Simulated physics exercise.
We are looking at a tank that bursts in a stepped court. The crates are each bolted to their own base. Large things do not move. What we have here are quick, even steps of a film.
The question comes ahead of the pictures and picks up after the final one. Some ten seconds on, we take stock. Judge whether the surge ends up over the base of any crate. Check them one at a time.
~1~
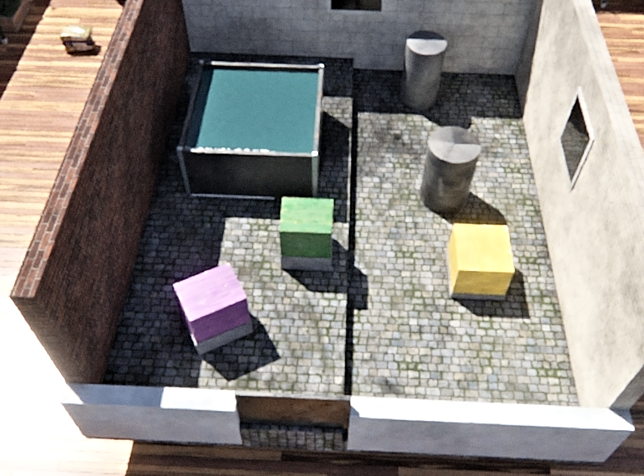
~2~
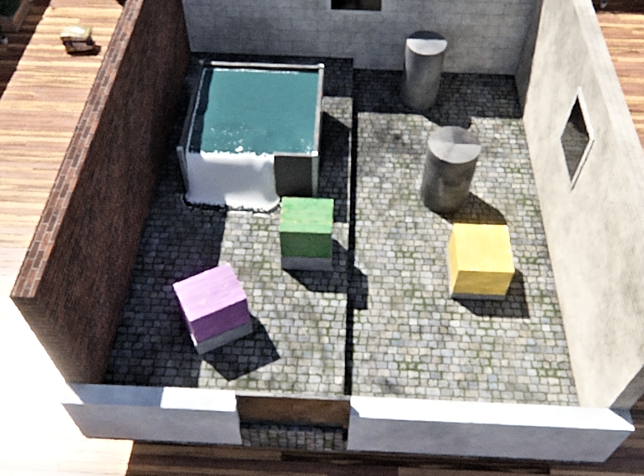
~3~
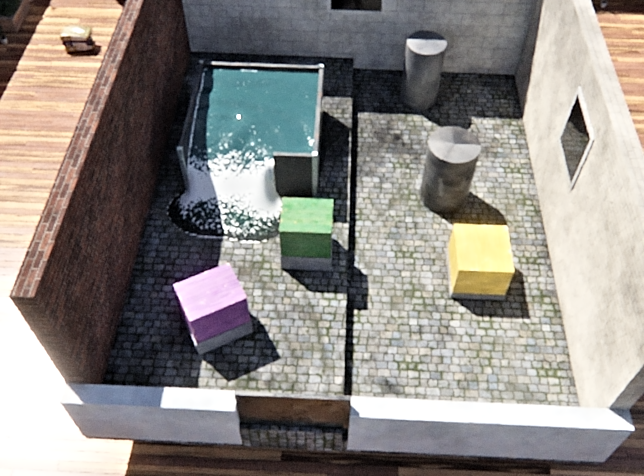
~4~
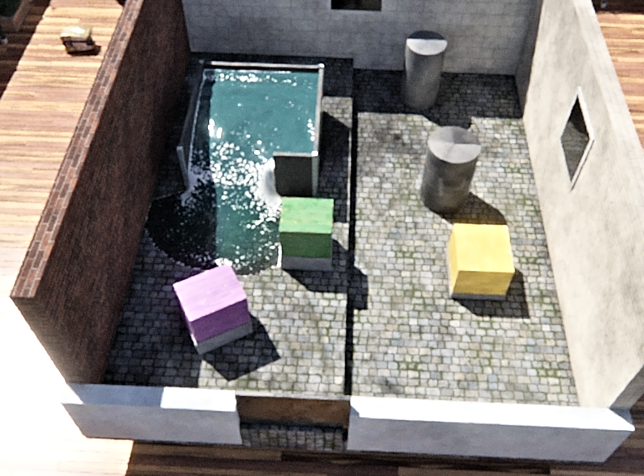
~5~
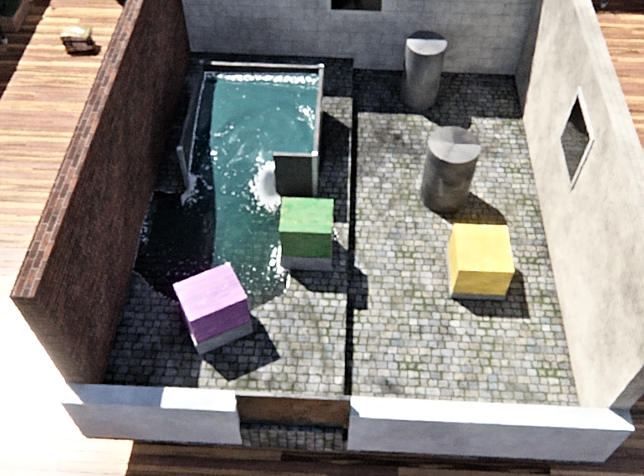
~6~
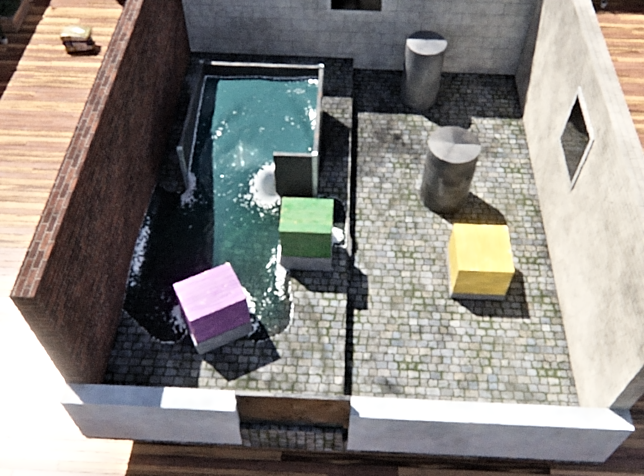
The yellow crate will be a wet one, the purple crate will be a wet one, the green crate will be a dry one.
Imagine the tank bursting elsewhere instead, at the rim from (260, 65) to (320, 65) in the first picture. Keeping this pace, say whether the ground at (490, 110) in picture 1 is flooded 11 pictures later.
Looking at that point, I'd call it drenched.
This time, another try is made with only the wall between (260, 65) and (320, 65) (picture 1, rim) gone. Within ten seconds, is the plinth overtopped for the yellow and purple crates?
In my view the yellow crate gets reached, and the purple crate is never reached.
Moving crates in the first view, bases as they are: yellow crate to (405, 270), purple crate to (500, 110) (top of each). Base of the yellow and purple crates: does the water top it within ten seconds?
Yellow: Overtopped; purple: Not reached.
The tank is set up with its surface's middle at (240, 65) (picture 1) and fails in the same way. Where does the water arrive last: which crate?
The crate marked yellow.
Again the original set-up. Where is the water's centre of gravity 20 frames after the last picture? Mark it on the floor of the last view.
That comes out near (288, 273).
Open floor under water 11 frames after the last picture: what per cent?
About 35 percent.
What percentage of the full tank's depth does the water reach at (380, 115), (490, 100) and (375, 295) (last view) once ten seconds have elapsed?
I'd say close to 14, 18 and 8 percent.
A moment on, water covers 25 % of the floor; the yellow crate water round its plinth, the purple crate water round its plinth, the green crate water round its plinth.
Next, water covers 35 % of the floor; the yellow crate water round its plinth, the purple crate water round its plinth, the green crate water round its plinth.
Then, water covers 50 % of the floor; the yellow crate water round its plinth, the purple crate water round its plinth, the green crate water round its plinth.
Later, water covers 80 % of the floor; the yellow crate water round its plinth, the purple crate water round its plinth, the green crate water round its plinth.
In the end, water covers 95 % of the floor; the yellow crate was topped, the purple crate was topped, the green crate stayed above the water.
